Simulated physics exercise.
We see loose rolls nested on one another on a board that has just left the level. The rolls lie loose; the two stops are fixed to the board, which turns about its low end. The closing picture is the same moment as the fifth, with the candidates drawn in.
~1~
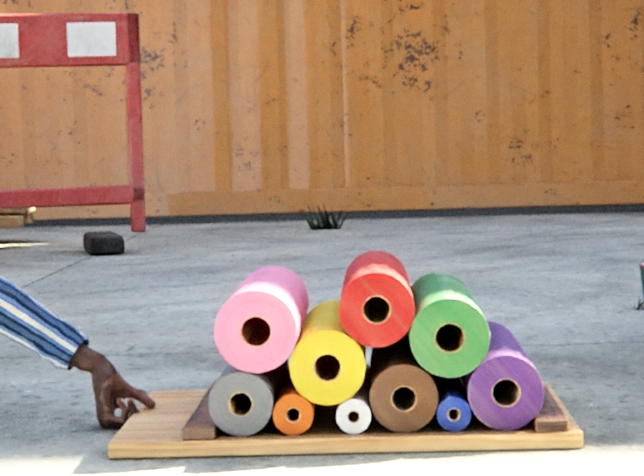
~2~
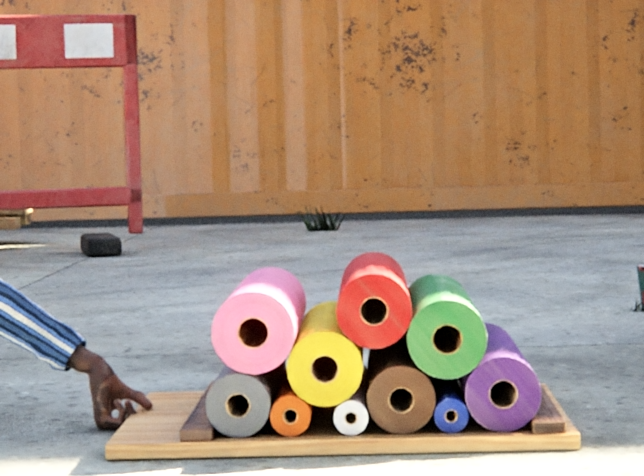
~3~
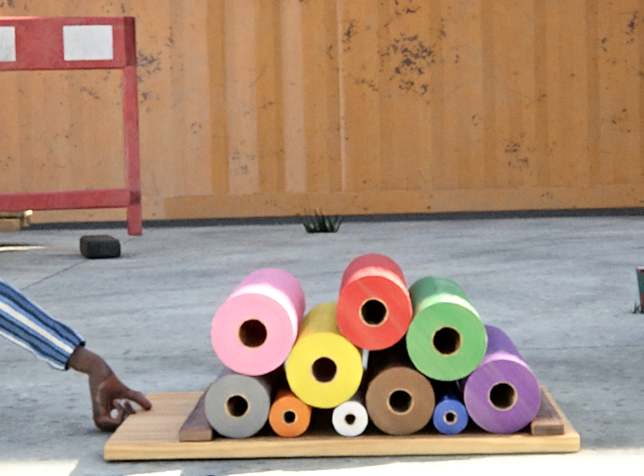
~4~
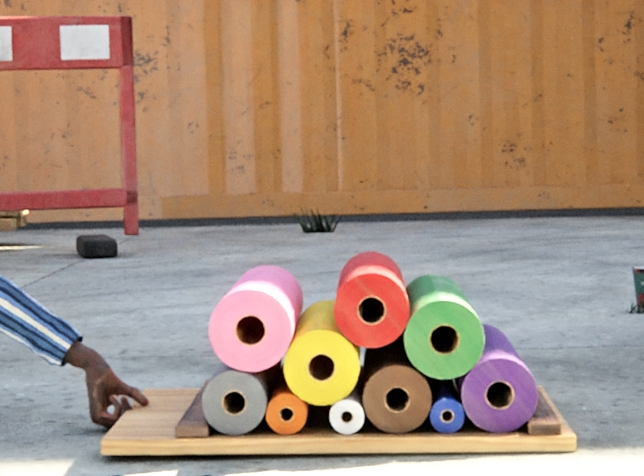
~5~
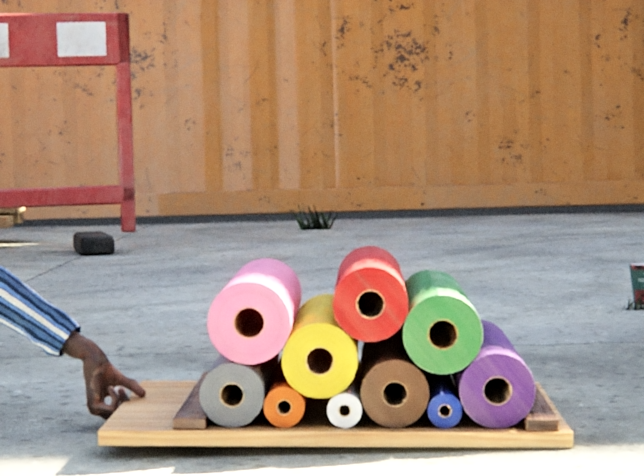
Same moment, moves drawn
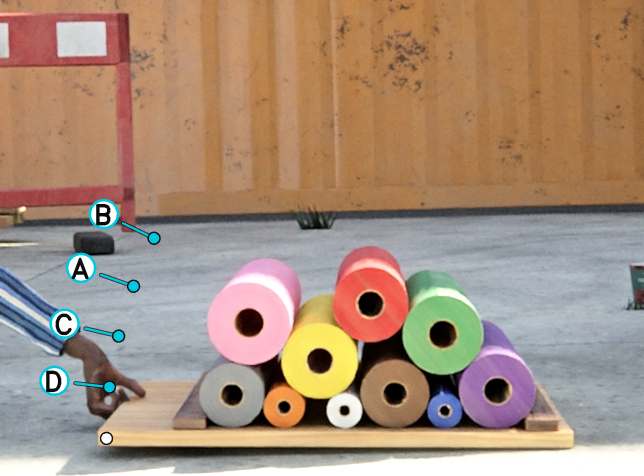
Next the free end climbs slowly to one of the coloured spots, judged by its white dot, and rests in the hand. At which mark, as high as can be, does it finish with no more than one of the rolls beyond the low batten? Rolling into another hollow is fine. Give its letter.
The last mark within the limit is A.
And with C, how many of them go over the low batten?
At C the number is none.
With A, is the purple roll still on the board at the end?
Yes.
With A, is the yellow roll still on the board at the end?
Yes, with A.
On the marked copy, A at (133, 287); B at (154, 238); C at (119, 336); D at (109, 387); the white dot at (106, 439).
With A. Early on, board at 14°.
Further on, board at 21°.
At the end, board at 21°, none over the low batten.
As for the rest, B three over the low batten (purple, green, red); C none over the low batten; D none over the low batten.
